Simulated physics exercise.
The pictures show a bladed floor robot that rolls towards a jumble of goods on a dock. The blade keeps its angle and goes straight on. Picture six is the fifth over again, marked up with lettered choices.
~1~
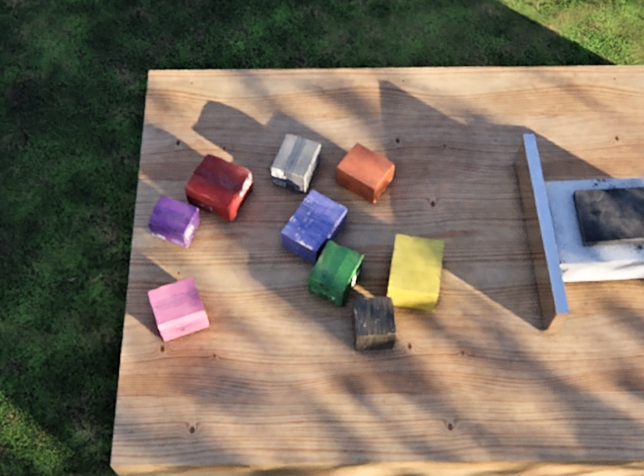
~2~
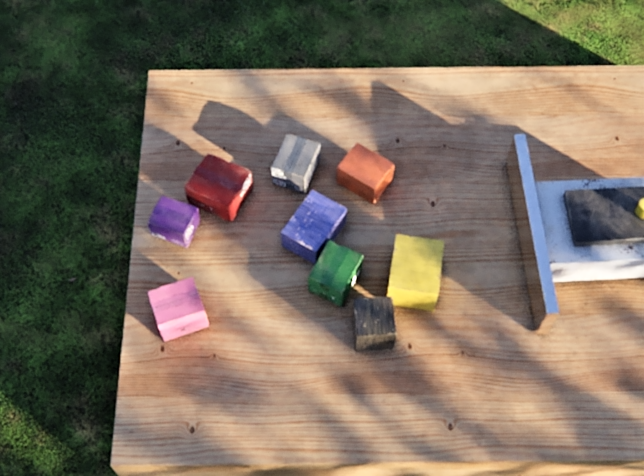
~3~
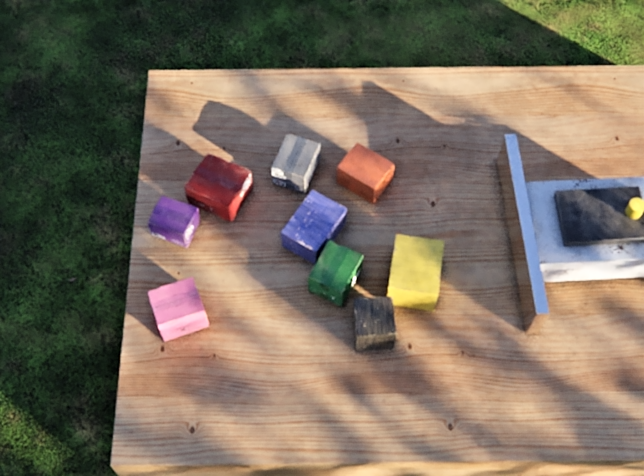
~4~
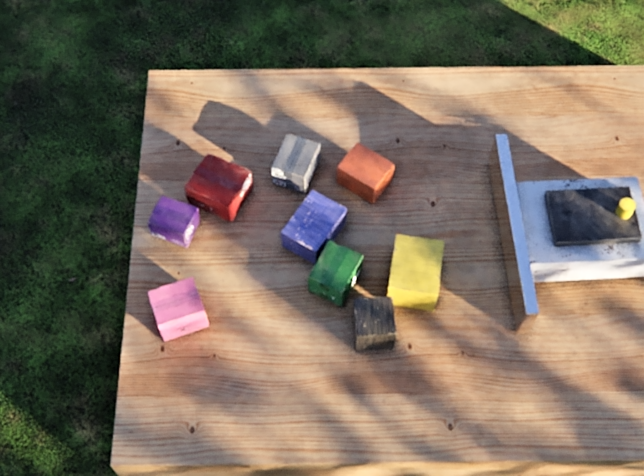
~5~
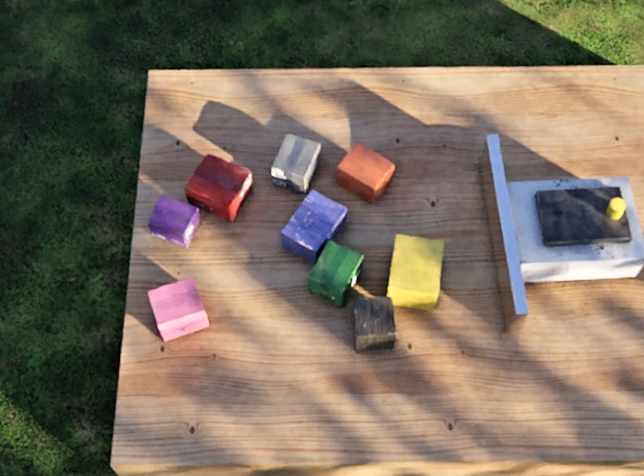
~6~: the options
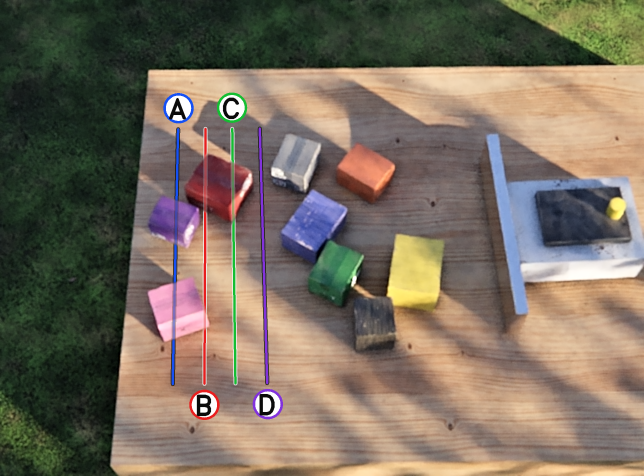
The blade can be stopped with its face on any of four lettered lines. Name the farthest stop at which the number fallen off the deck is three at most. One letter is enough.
B is the last line within the limit.
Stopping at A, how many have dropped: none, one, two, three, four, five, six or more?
Four.
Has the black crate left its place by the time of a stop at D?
Yes.
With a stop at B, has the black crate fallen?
No.
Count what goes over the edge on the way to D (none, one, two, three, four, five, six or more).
The count is none.
On the marked copy, A at (176, 247); B at (205, 247); C at (234, 247); D at (263, 246).
With B. Early on, robot (469, 217); orange crate (355, 174); green parcel (320, 278).
Further on, robot (360, 218); red box (204, 189); green parcel (219, 283).
At the end, robot (276, 219); pink parcel over the edge; red box over the edge; three fallen.
As for the rest, A drops four; C is within the limit but short; D is within the limit but short.
